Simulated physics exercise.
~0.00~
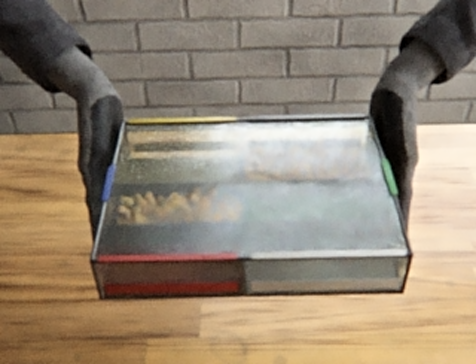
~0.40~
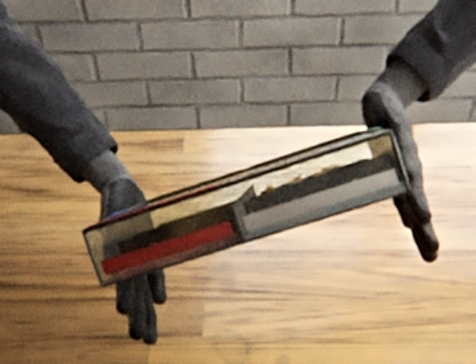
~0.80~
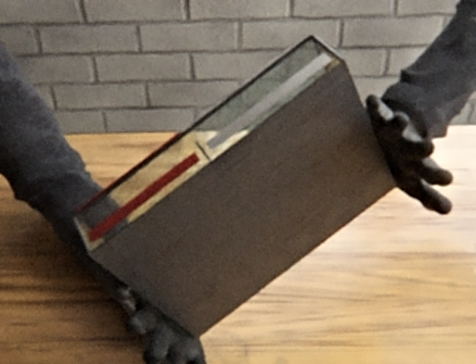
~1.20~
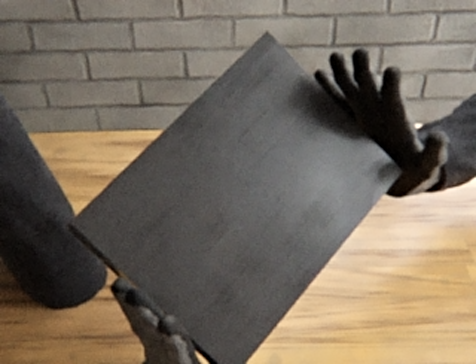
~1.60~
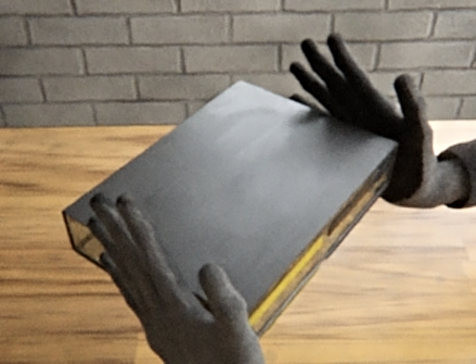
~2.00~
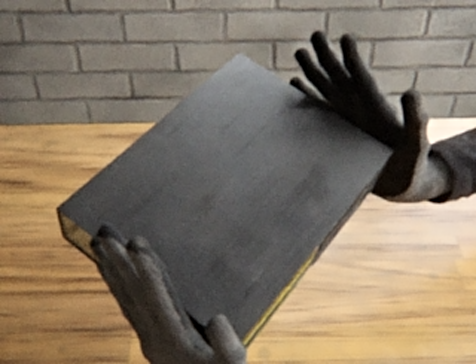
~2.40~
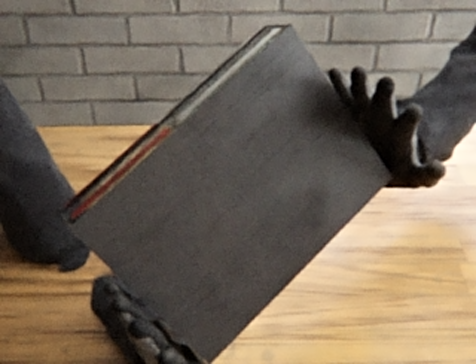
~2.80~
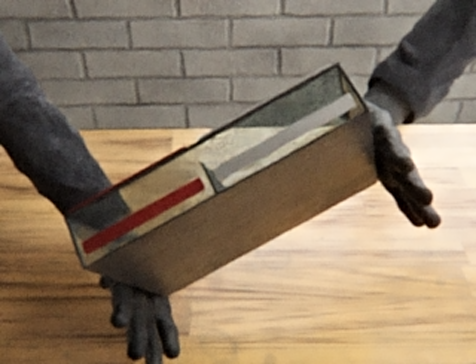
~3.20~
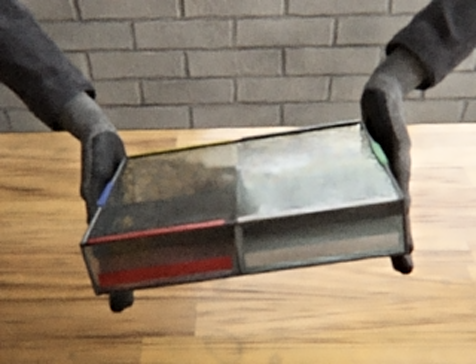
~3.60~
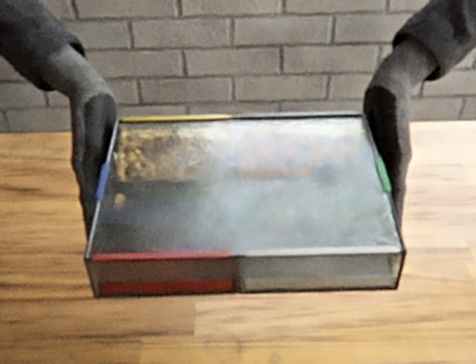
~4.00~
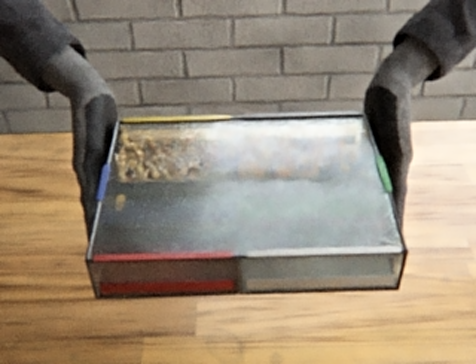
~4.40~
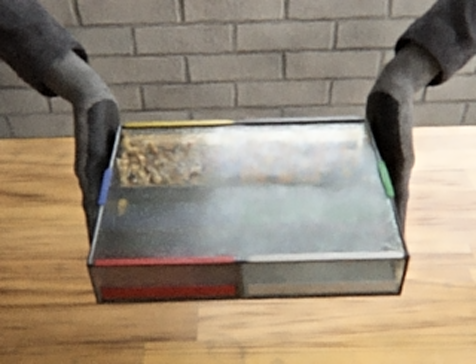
Two gloved hands tipped a shallow, clear-lidded box of small tan pieces until its dark underside faced up, then turned it back level, leaving the pieces gathered along the far side, behind the empty-looking front with its red strip.
